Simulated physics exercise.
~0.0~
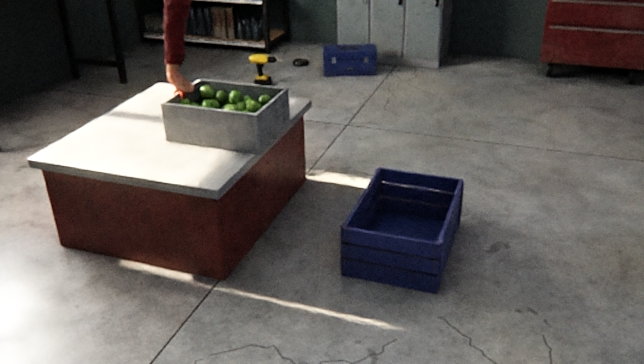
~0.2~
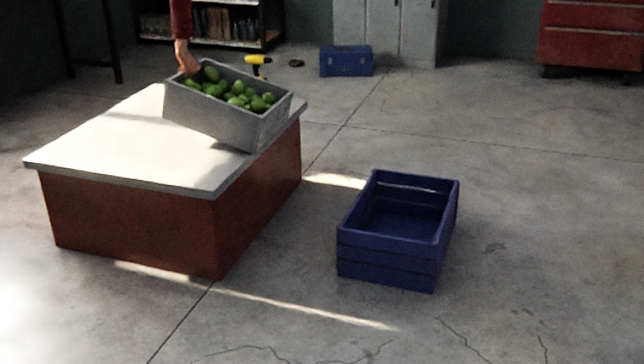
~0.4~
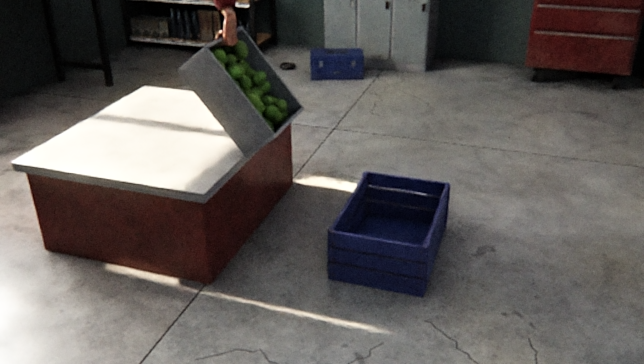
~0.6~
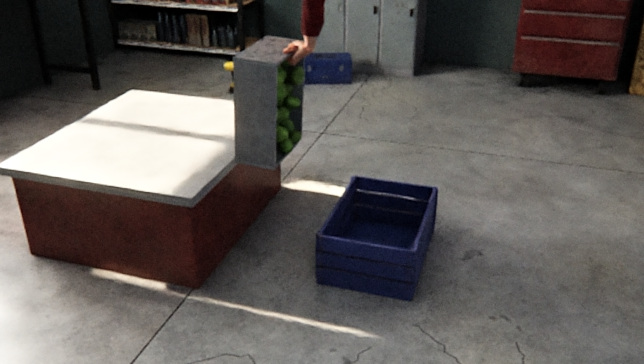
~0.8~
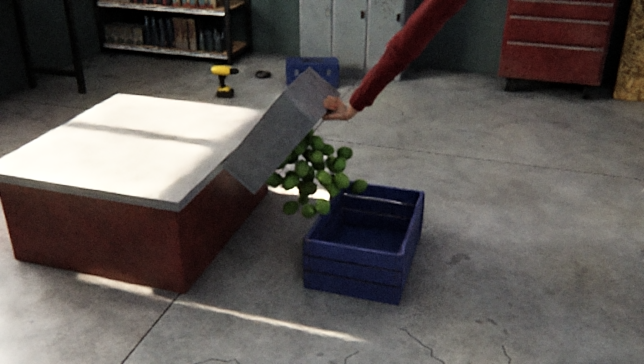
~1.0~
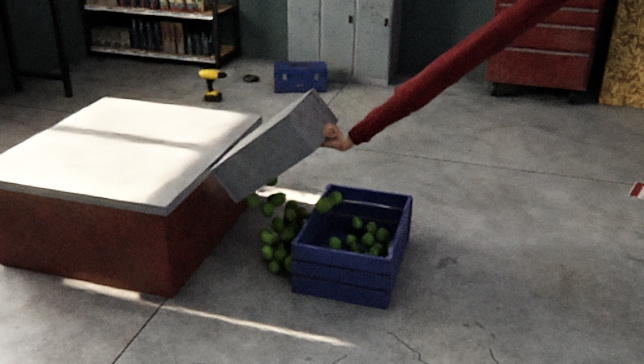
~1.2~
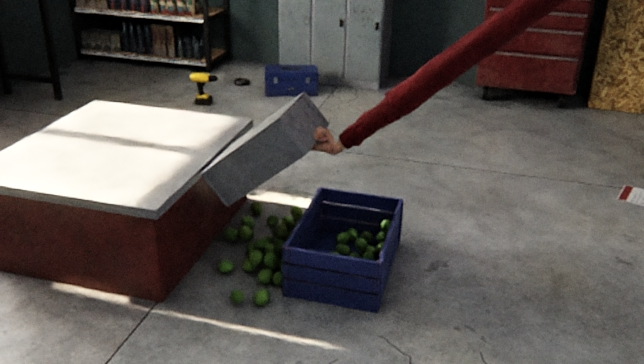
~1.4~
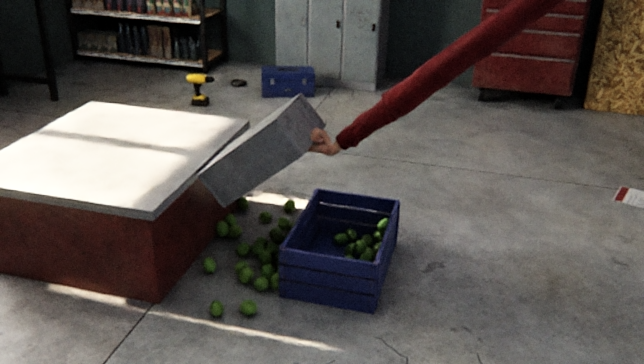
Red-sleeved arm tipping a grey box of green limes off a bench, some landing in a blue bin, most spilling on the floor.
